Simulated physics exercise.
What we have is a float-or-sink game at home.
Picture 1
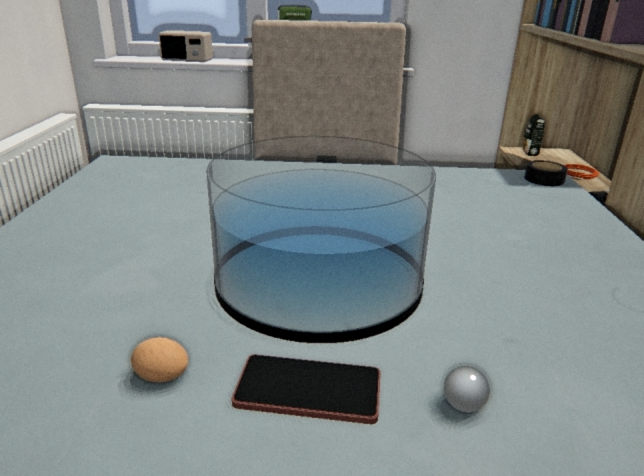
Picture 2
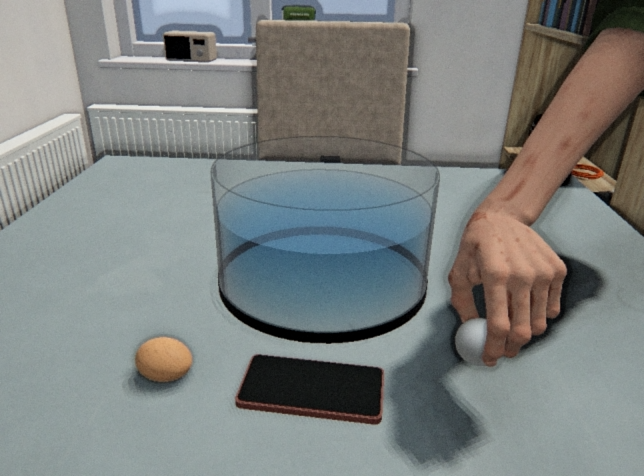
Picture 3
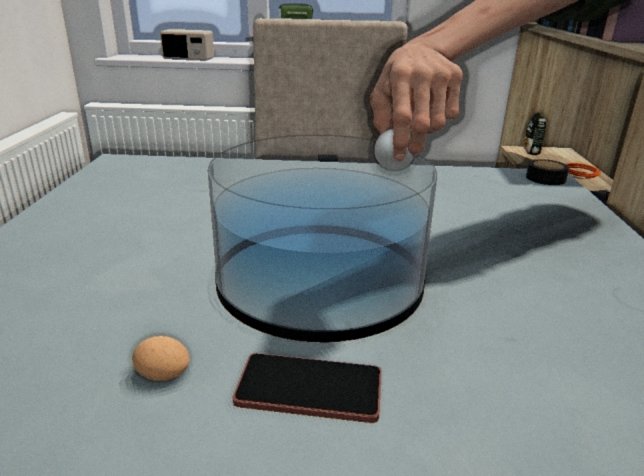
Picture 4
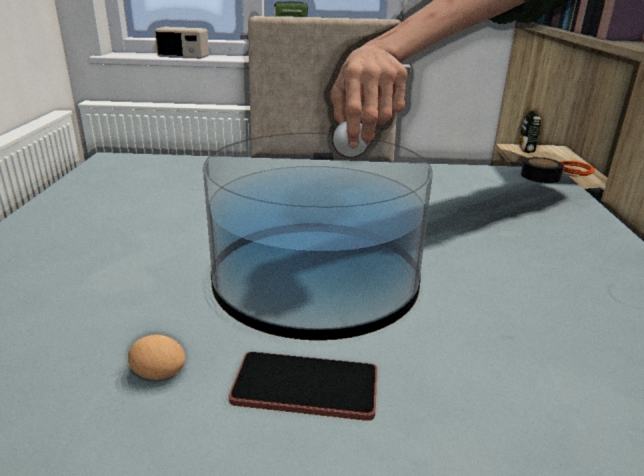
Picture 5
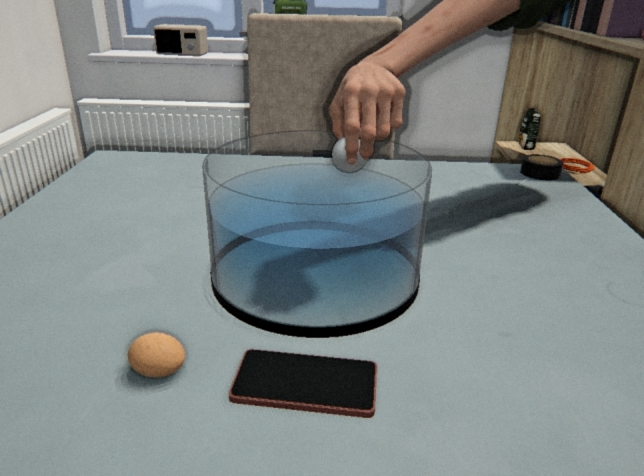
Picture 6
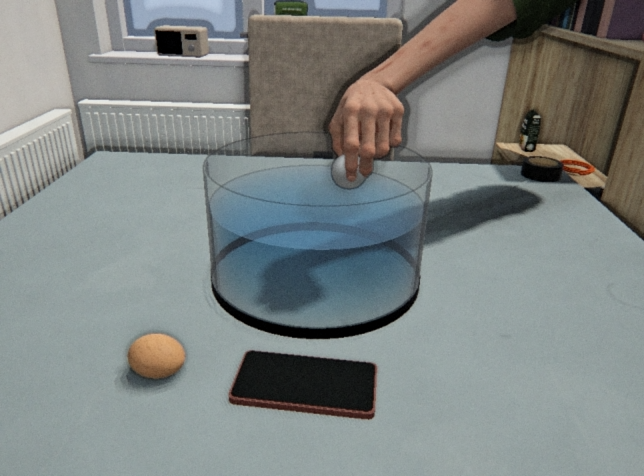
In a room with a window, radiators and wooden shelves, a pale blue-grey table is seen from its near side, slightly above. A clear round basin of blue water stands mid-table, with a brown egg at front left, a black phone with a reddish edge in front, and a grey ball at right. A hand picks up the ball, carries it left over the basin and lowers it toward the water, while the view shifts slightly.
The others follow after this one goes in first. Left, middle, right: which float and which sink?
So the left falls to the base, the middle falls to the base, and the right falls to the base.
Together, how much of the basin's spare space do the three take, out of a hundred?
Estimate: Close to 6 per cent.
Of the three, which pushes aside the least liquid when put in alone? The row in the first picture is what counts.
That's the item at the right end.
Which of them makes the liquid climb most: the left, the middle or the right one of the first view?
It is the one in the middle.
Shortly, the steel ball ends at the bottom.
Then, the phone ends at the bottom.
At the finish, the egg ends at the bottom; afloat, none of them.
